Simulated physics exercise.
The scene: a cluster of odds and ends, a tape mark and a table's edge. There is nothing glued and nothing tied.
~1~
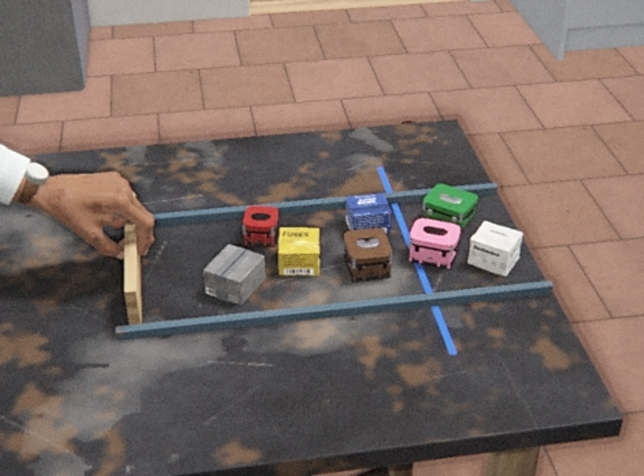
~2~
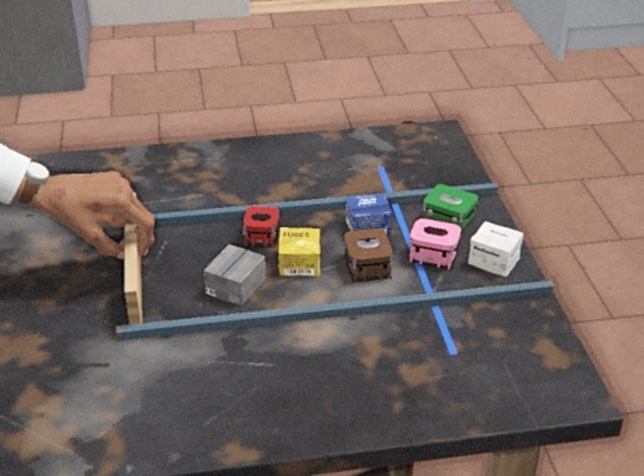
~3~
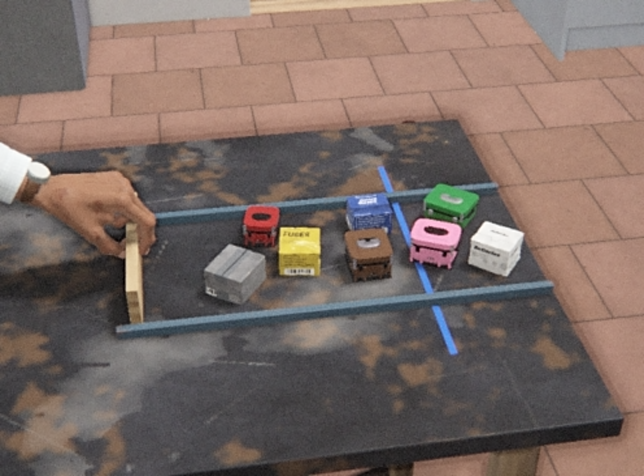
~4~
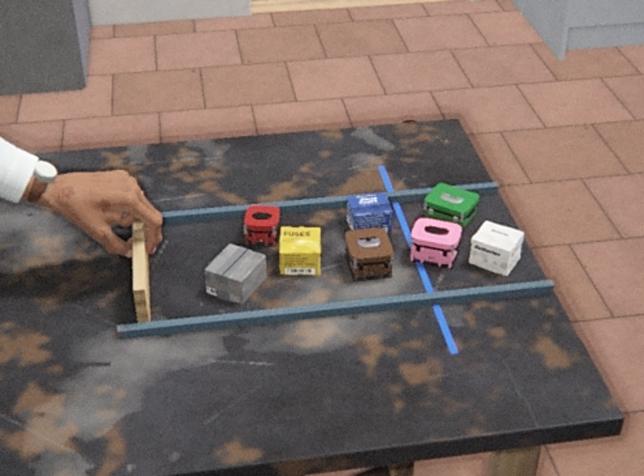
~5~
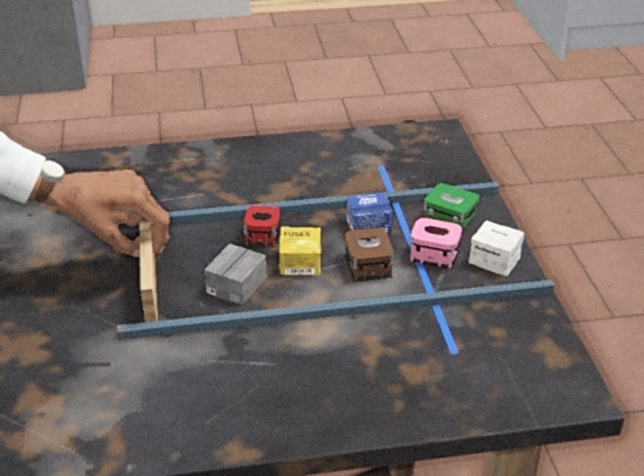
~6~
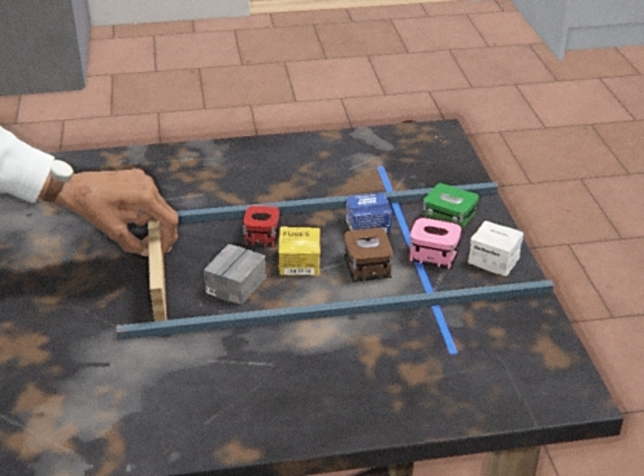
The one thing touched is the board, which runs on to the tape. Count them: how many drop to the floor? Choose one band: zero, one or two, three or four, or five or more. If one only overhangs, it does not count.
One or two.
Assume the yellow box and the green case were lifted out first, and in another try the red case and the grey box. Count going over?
Falls come to 1 the first time and 1 the other time.
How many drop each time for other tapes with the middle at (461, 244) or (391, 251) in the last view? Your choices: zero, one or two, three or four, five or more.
Going through them one at a time, I'd put it at 3 or 4 and then one or two.
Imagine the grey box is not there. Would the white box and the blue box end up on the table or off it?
Looking at the two, the white box ends up below and the blue box stays up top.
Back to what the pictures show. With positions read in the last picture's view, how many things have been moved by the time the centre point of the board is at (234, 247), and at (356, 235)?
The first number is 2, the next one 7.
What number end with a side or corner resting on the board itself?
The count is 2.
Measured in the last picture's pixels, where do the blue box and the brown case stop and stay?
They finish at roughly (452, 208) and (516, 241) respectively.
Soon after, none off yet; white box at rest near (496, 248); green case at rest near (450, 208); pink case at rest near (435, 243).
Then, none off yet; white box moving near (505, 248); green case at rest near (450, 208); pink case moved a little near (459, 239).
Further on, none off yet; white box tipped well over near (555, 256); green case moved a little near (465, 207); pink case moved well along near (516, 228).
At rest, the number that fall off is one or two; fallen, pink case and white box.
